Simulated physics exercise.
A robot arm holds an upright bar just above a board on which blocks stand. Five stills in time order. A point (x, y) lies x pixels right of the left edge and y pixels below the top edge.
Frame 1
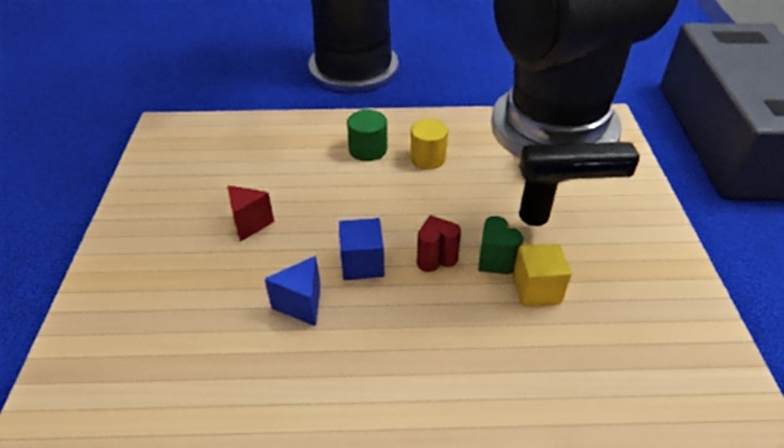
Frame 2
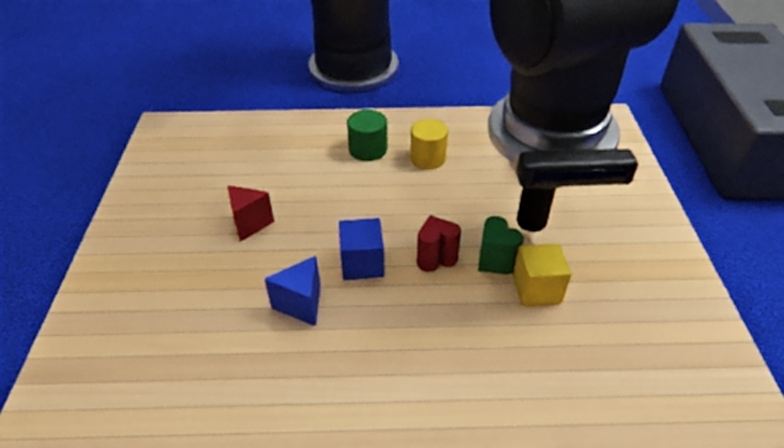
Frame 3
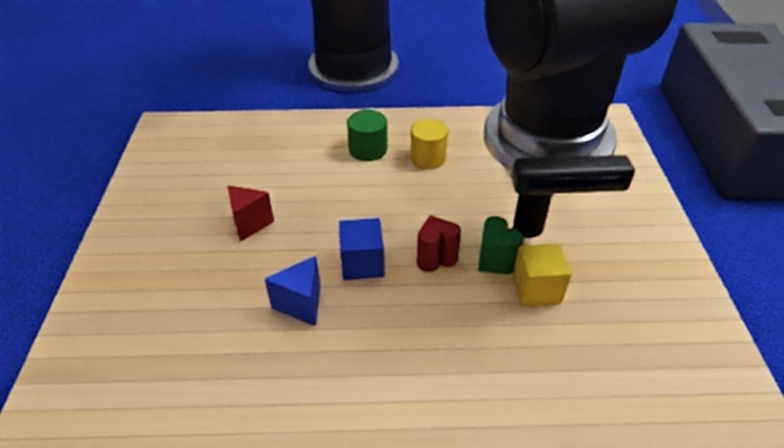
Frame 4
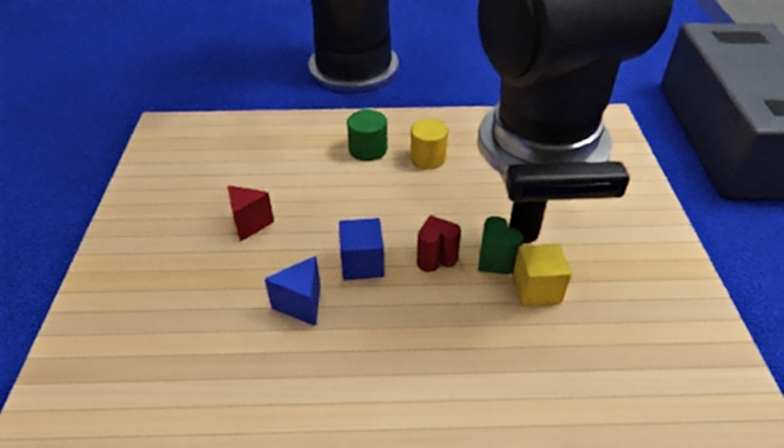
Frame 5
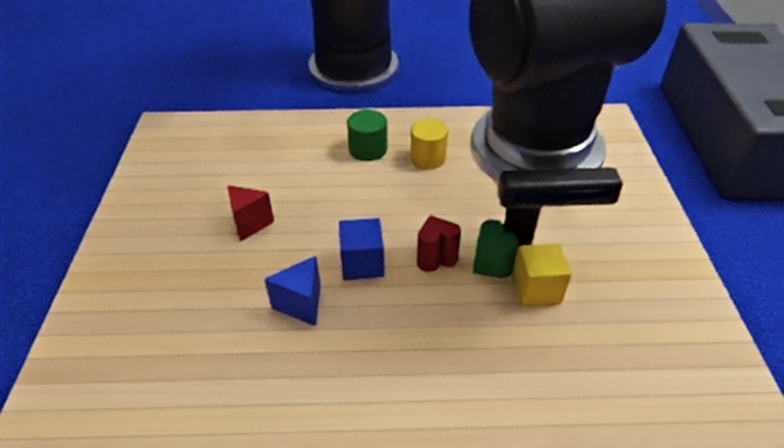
In the video, a black robot arm holding an upright bar moves slowly toward the viewer and slightly left over a wooden board of coloured blocks, then nudges the green heart slightly left while the other blocks stay still.
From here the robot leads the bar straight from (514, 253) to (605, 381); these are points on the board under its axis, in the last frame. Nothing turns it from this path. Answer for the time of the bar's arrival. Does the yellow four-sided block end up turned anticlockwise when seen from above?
Short answer: Yes.
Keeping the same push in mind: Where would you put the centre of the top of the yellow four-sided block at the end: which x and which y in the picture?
I'd place it at (657, 385), taking the centre of its top.
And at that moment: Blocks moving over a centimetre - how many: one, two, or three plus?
It displaces one.
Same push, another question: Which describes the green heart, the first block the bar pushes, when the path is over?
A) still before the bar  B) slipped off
Option B.
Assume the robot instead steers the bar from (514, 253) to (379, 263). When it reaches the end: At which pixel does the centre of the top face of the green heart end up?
I expect it at (453, 251).
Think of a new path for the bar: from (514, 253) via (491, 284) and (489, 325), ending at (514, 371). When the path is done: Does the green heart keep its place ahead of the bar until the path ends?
My answer is no.
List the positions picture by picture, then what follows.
Bar tip at (534, 217); block tops, red heart at (438, 228); green heart at (501, 231); yellow four-sided block at (545, 259), in the first picture.
Bar at (531, 223); blocks unchanged, in the second picture.
Bar at (528, 229); blocks unchanged, in the third picture.
Bar at (523, 234); blocks unchanged, in the fourth picture.
Bar at (517, 240); red heart at (438, 228); green heart at (496, 234); yellow four-sided block at (545, 259), in the fifth picture.
What follows on the original path. One third of the way, bar at (543, 278); green heart at (498, 238), turned 20° clockwise; yellow four-sided block at (571, 291).
Two thirds of the way, bar at (574, 320); green heart at (498, 238), turned 20° clockwise; yellow four-sided block at (610, 335), turned 20° anticlockwise.
At the end, bar at (611, 368); red heart in place; green heart at (498, 238), turned 20° clockwise; yellow four-sided block at (657, 385), turned 35° anticlockwise.
